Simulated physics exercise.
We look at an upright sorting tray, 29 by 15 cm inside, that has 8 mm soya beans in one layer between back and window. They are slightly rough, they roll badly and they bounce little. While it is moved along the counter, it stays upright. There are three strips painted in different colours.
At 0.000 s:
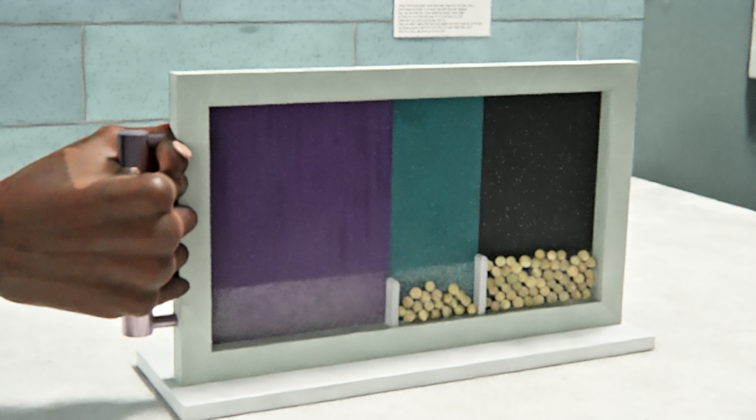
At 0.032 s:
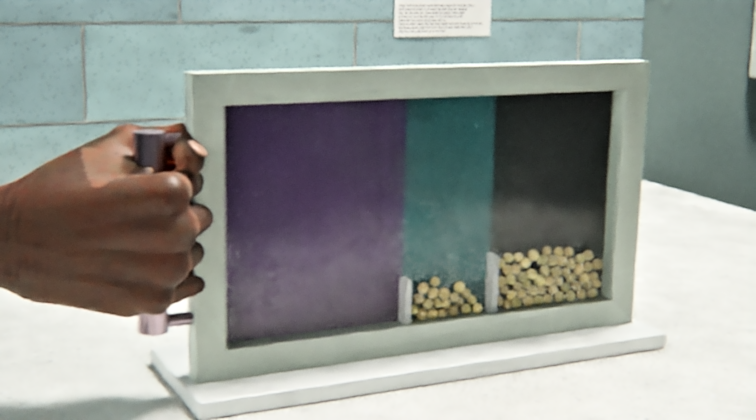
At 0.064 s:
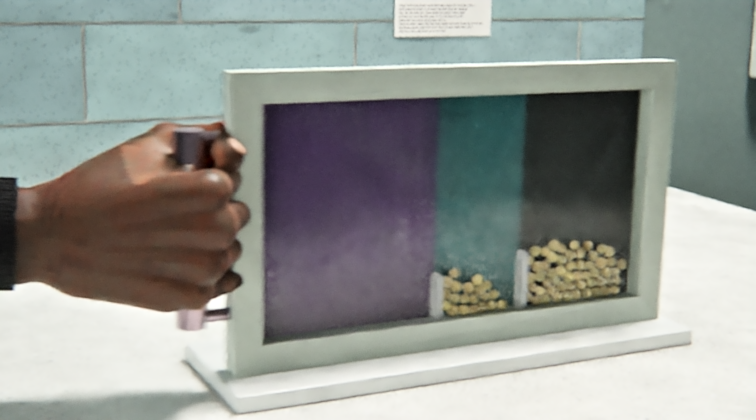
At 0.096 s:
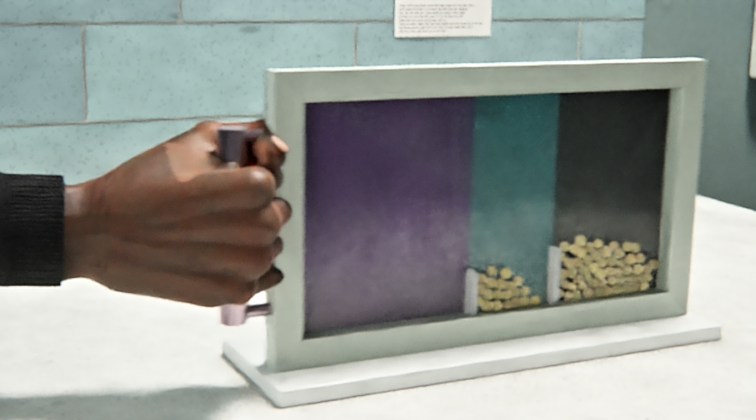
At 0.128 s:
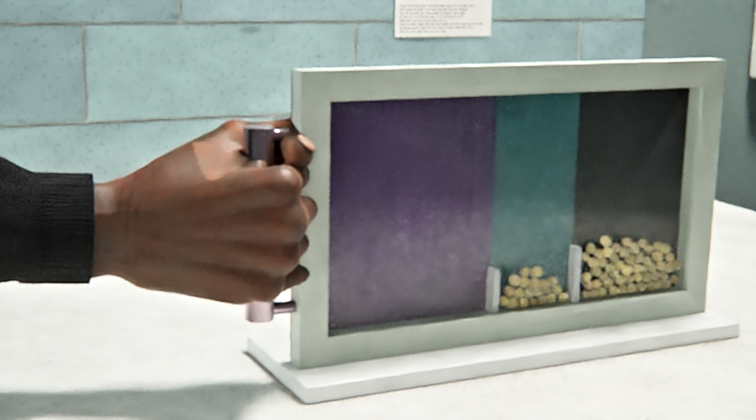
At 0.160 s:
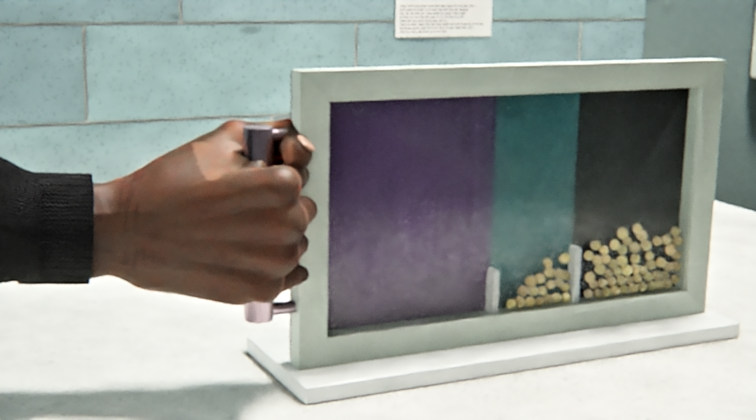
A hand in a dark sleeve grips the handle on the left side of an upright, pale-framed tray on a white counter, seen from the front at a slight angle before blue-green tiles. Behind its window are purple, turquoise and black strips, with pale yellow beans low in the right two, beside short dividers. The hand slides the tray right, and the beans shift, then spread and heap rightward, while the camera stays still.
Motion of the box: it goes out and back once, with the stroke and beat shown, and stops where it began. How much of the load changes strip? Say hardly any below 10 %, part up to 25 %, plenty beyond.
I'd say almost none of the load moves.
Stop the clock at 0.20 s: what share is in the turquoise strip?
About 25 percent.
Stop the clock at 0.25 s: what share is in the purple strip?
It works out at roughly 0 %.
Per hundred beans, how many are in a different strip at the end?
About 0 in a hundred.
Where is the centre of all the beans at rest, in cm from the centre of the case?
Right: About 7 cm; below: About 6 cm.
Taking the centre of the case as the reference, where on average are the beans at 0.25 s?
Right: About 9 cm; below: About 6 cm.
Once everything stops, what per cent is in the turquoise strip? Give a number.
Around 30 percent.
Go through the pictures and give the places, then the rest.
At its start; about 70 beans; load centre (512, 286); top bean (540, 254); purple (301, 134), turquoise (439, 127), black (543, 122), in the first frame.
In the second frame, 1 cm to the right; load centre (520, 284); top bean (547, 251).
In the third frame, 3 cm to the right; load centre (546, 279); top bean (555, 245); wall ends (523, 254), (437, 277).
In the fourth frame, 6 cm to the right; load centre (577, 276); top bean (581, 241).
In the fifth frame, 8 cm to the right; load centre (604, 274); top bean (606, 241).
In the sixth frame, 8 cm to the right; load centre (610, 271); top bean (637, 228); purple (411, 129), turquoise (538, 123), black (634, 118).
After 0.20 s, it is 5 cm to the right; the beans' middle is 9 cm right of and 6 cm below the centre; turquoise 25 %, black 75 %; 0 % have changed strip.
After 0.25 s, it is 1 cm to the right; the beans' middle is 9 cm right of and 6 cm below the centre; turquoise 25 %, black 75 %; 0 % have changed strip.
After 0.29 s, it is at its start; the beans' middle is 7 cm right of and 6 cm below the centre; turquoise 25 %, black 75 %; 0 % have changed strip.
At rest by 0.9 s, it is at its start; purple 0 %, turquoise 30 %, black 70 %; 0 % have changed strip.
